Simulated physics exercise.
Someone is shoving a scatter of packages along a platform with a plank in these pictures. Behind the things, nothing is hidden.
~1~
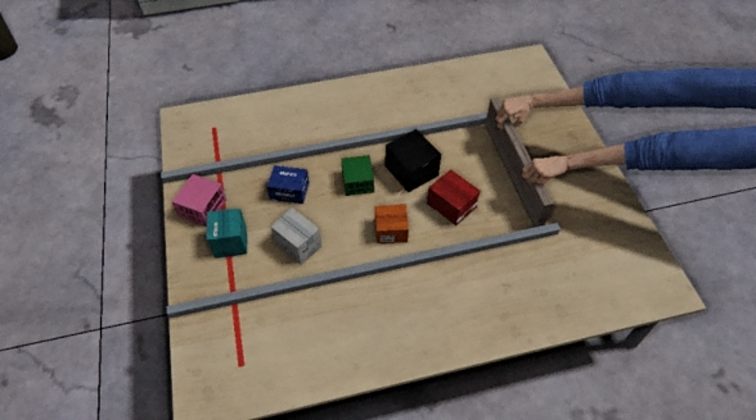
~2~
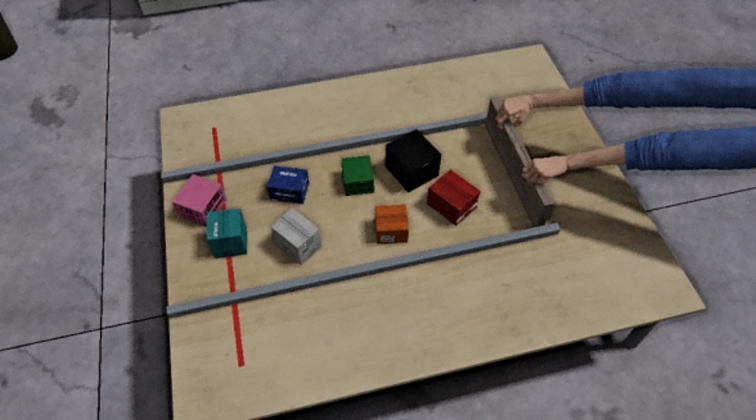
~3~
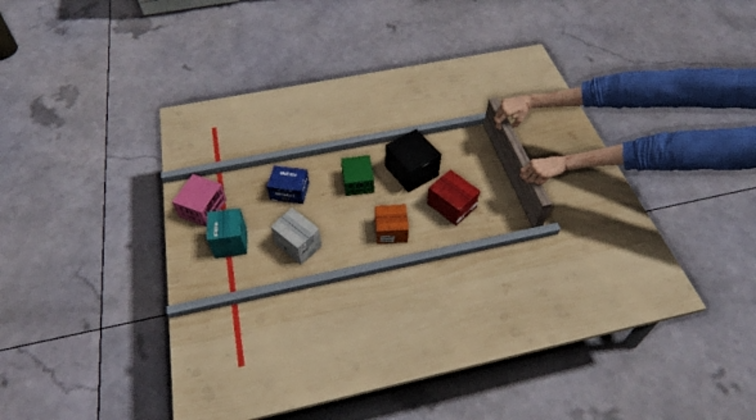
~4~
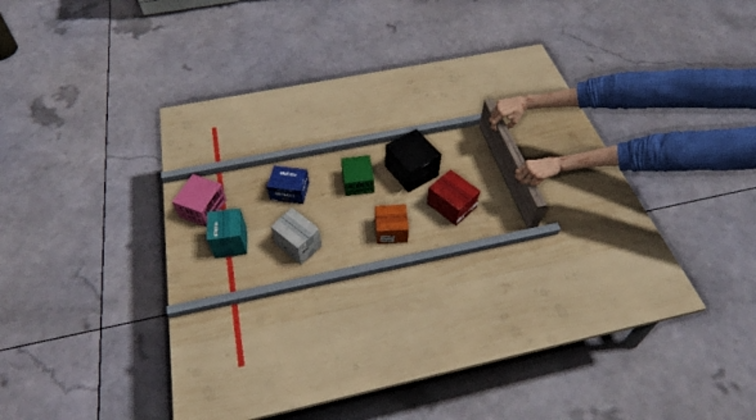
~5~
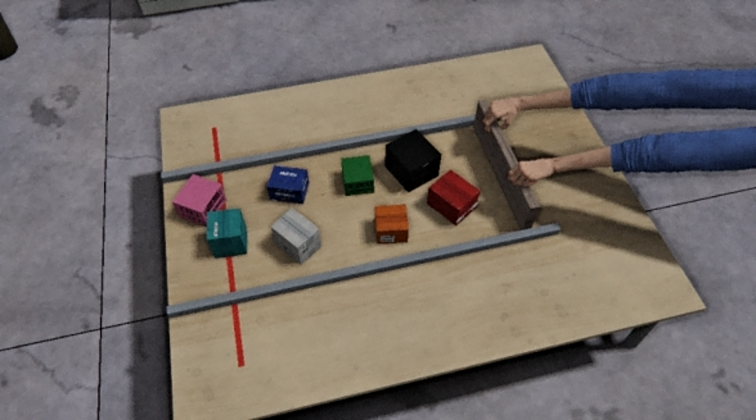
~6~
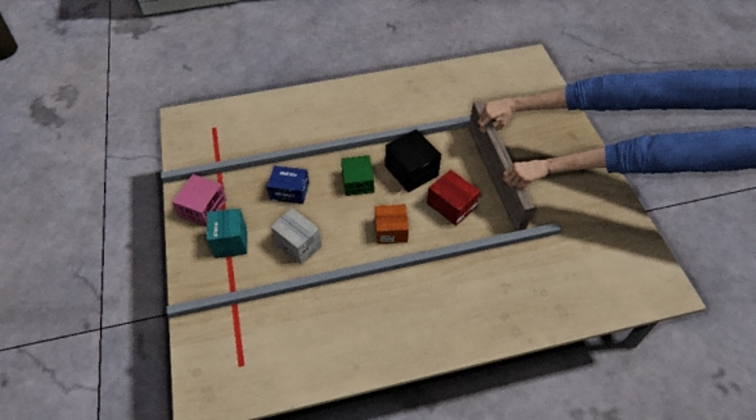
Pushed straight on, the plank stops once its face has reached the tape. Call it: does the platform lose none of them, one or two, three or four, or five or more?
It loses three or four.
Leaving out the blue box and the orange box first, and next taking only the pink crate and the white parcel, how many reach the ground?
Result: 1, then 1.
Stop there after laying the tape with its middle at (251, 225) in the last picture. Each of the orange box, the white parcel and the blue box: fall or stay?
Orange box stays put, white parcel stays put, blue box goes down.
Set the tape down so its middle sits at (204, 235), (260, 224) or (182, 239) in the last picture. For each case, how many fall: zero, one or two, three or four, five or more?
Result per tape, in order - at least five / one or two / five or over.
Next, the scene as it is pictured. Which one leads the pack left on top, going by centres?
Green crate.
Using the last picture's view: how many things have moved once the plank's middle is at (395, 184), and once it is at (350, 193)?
4 at one spot and 5 at the other.
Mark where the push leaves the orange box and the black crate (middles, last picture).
The orange box at (214, 280), the black crate at (199, 197).
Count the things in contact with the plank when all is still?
It touches 3.
Soon after, none off yet; pink crate at rest near (200, 201); turquoise parcel at rest near (227, 233); white parcel at rest near (297, 236).
In the end, the number that fall off is three or four; gone, blue box, turquoise parcel and pink crate.
